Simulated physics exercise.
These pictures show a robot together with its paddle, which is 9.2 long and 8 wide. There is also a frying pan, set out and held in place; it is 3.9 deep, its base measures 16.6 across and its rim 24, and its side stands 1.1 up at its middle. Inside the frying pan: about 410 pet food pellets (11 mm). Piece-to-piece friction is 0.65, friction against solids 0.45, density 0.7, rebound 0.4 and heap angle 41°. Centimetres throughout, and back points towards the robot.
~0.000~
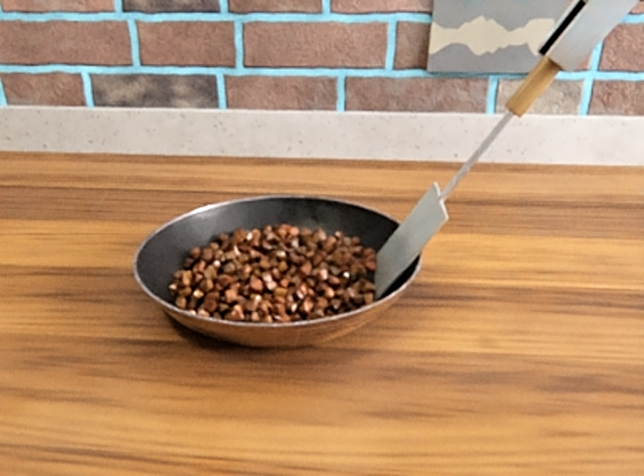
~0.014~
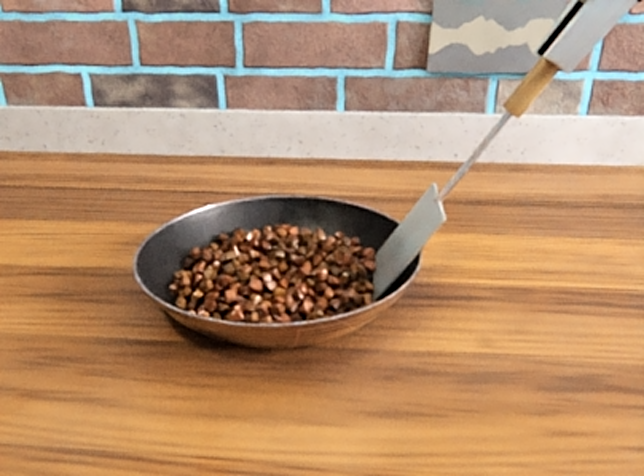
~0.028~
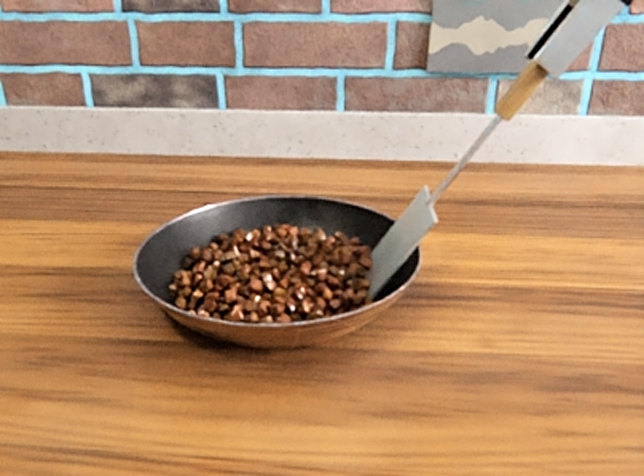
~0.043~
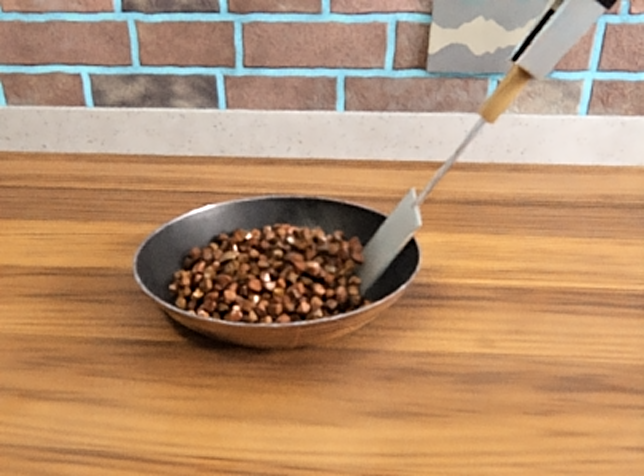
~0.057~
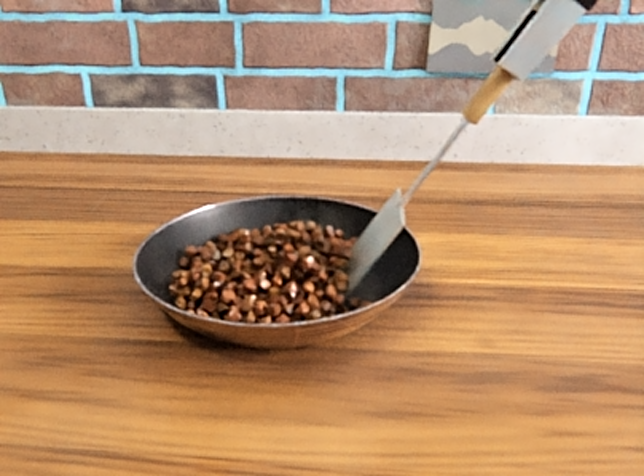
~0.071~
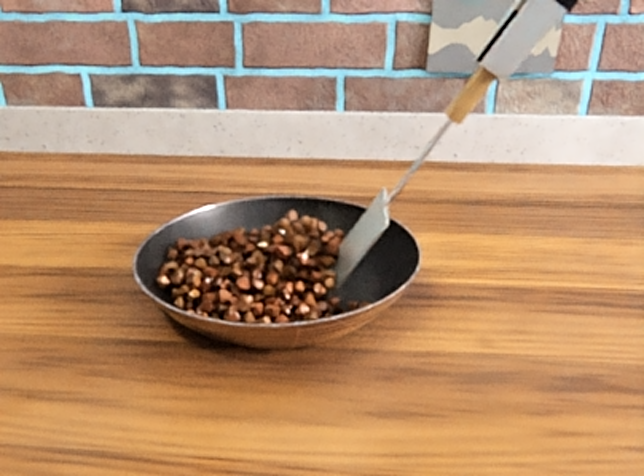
A robot's paddle sliding left through a frying pan of brown pellets on a wooden counter, pushing them into a higher heap.
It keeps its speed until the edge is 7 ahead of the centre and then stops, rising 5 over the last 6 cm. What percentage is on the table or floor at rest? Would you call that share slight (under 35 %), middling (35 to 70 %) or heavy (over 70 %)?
It is slight.
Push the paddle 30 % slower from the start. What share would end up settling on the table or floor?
5 per cent, roughly.
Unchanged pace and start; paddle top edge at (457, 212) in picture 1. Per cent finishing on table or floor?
Near 15 in a hundred.
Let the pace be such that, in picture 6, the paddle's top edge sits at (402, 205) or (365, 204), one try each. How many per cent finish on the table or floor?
About 5 and 15 percent.
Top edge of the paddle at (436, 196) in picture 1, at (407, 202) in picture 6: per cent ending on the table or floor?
Around 5 per cent finishes on the table or floor.
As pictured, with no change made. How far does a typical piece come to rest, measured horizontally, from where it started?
About 4 centimetres.
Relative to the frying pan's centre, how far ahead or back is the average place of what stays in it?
Some 4.0 cm ahead of the centre.
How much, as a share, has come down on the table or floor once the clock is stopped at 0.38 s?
15 per cent.
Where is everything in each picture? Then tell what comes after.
The first frame shows the paddle top edge at (441, 199), sloping 57°; upper third of the load around (284, 268), from x 175 to 370, top at y 230; 407 in the frying pan.
The second frame shows the paddle top edge at (439, 199), sloping 57°; upper third of the load around (284, 267), from x 175 to 370, top at y 230.
The third frame shows the paddle top edge at (431, 202), sloping 57°; upper third of the load around (285, 267), from x 175 to 370, top at y 230.
The fourth frame shows the paddle top edge at (416, 204), sloping 57°; upper third of the load around (290, 266), from x 175 to 370, top at y 230.
The fifth frame shows the paddle top edge at (401, 205), sloping 57°; upper third of the load around (282, 262), from x 175 to 370, top at y 225.
The sixth frame shows the paddle top edge at (386, 204), sloping 57°; upper third of the load around (267, 255), from x 165 to 365, top at y 215; 407 in the frying pan.
After 0.11 s, sloping 57°, highest piece 7 above the table; 406 in the frying pan, 1 on the blade or in flight.
After 0.16 s, sloping 57°, highest piece 8 above the table; 402 in the frying pan, 5 on the blade or in flight.
After 0.38 s, sloping 57°, highest piece 11 above the table; 344 in the frying pan, 56 on the table or floor, 7 on the blade or in flight.
After 1.43 s, sloping 57°, highest piece 5 above the table; 344 in the frying pan, 63 on the table or floor.
In the end, 344 in the frying pan, 63 on the table or floor. That is 15 % on the table or floor.
